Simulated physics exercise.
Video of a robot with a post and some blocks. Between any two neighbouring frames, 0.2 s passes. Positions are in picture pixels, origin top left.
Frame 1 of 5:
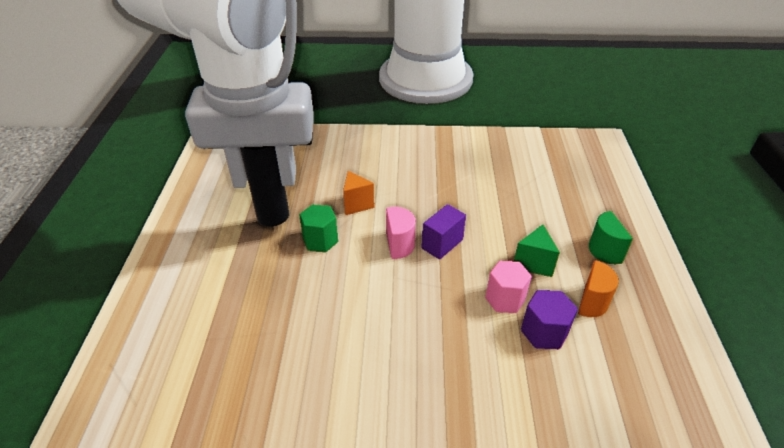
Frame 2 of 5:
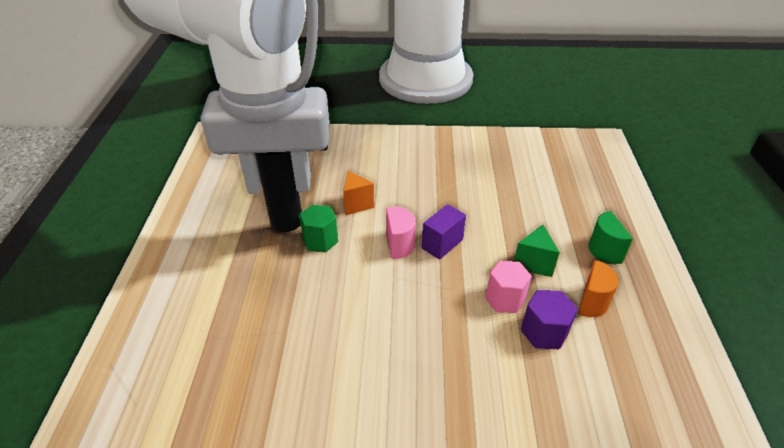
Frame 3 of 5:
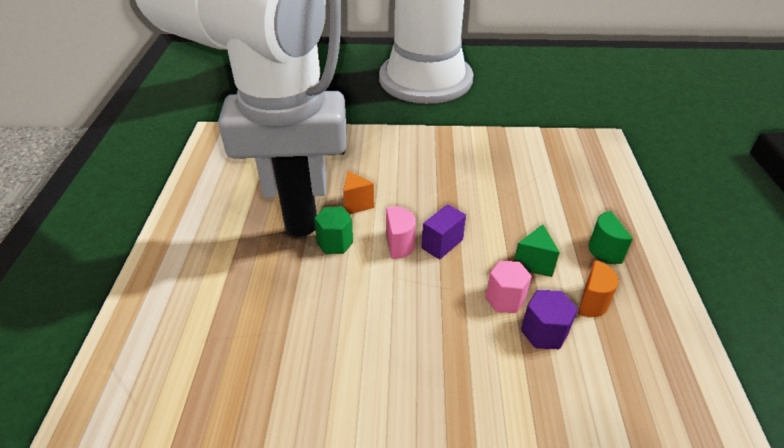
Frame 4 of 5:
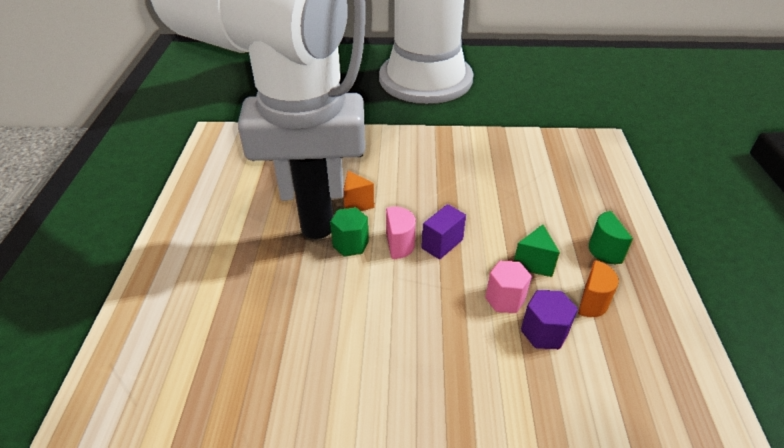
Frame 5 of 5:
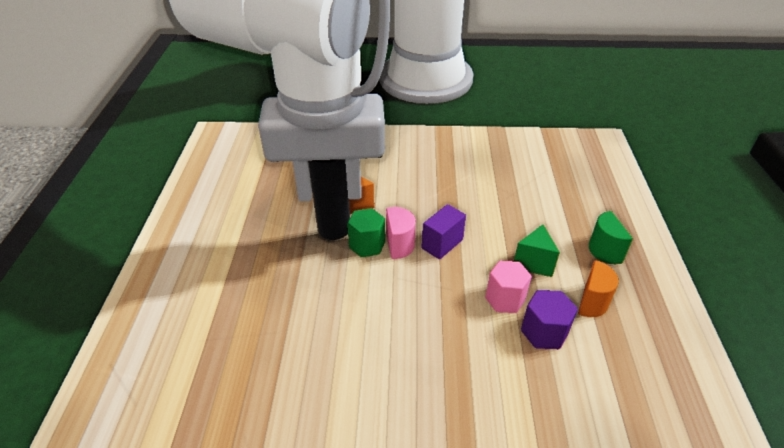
At first, a robot arm holds a black post just left of a green six-sided block on a striped wooden board scattered with colored blocks. The post moves right, meets the green block and pushes it rightward until it sits beside the pink block, while the arm partly covers an orange block behind.
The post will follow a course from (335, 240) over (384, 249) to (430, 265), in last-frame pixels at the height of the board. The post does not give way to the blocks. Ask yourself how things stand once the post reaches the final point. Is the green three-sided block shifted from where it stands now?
No, that is not what happens.
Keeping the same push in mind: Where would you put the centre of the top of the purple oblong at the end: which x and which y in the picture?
At (513, 217).
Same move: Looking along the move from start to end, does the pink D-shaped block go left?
Yes, I think so.
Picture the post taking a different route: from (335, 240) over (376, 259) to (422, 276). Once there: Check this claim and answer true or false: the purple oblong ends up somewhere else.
True - the claim holds.
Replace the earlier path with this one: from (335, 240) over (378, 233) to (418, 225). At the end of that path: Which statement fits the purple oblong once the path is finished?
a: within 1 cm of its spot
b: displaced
My answer is option b.
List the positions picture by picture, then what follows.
In the first picture, lower end of the post at (273, 216), tops of blocks, green six-sided block at (317, 215), pink D-shaped block at (400, 219), purple oblong at (445, 218), pink six-sided block at (511, 274), green three-sided block at (540, 239).
In the second picture, post at (287, 221), blocks as before.
In the third picture, post at (301, 226), green six-sided block at (333, 217).
In the fourth picture, post at (318, 228), green six-sided block at (349, 219).
In the fifth picture, post at (334, 229), green six-sided block at (366, 219), pink D-shaped block at (400, 219), purple oblong at (445, 218), pink six-sided block at (511, 274), green three-sided block at (540, 239).
On the path given first. One third of the way, post at (368, 234); green six-sided block at (401, 221), turned 15° anticlockwise; pink D-shaped block at (430, 218); purple oblong at (458, 221), turned 35° anticlockwise.
Two thirds of the way, post at (400, 242); green six-sided block at (435, 227), turned 30° anticlockwise; pink D-shaped block at (462, 219); purple oblong at (491, 220), turned 35° anticlockwise.
At the end, post at (431, 254); green six-sided block at (467, 232), turned 55° anticlockwise; pink D-shaped block at (484, 216), turned 30° anticlockwise; purple oblong at (513, 217), turned 40° anticlockwise; pink six-sided block not moved; green three-sided block not moved.
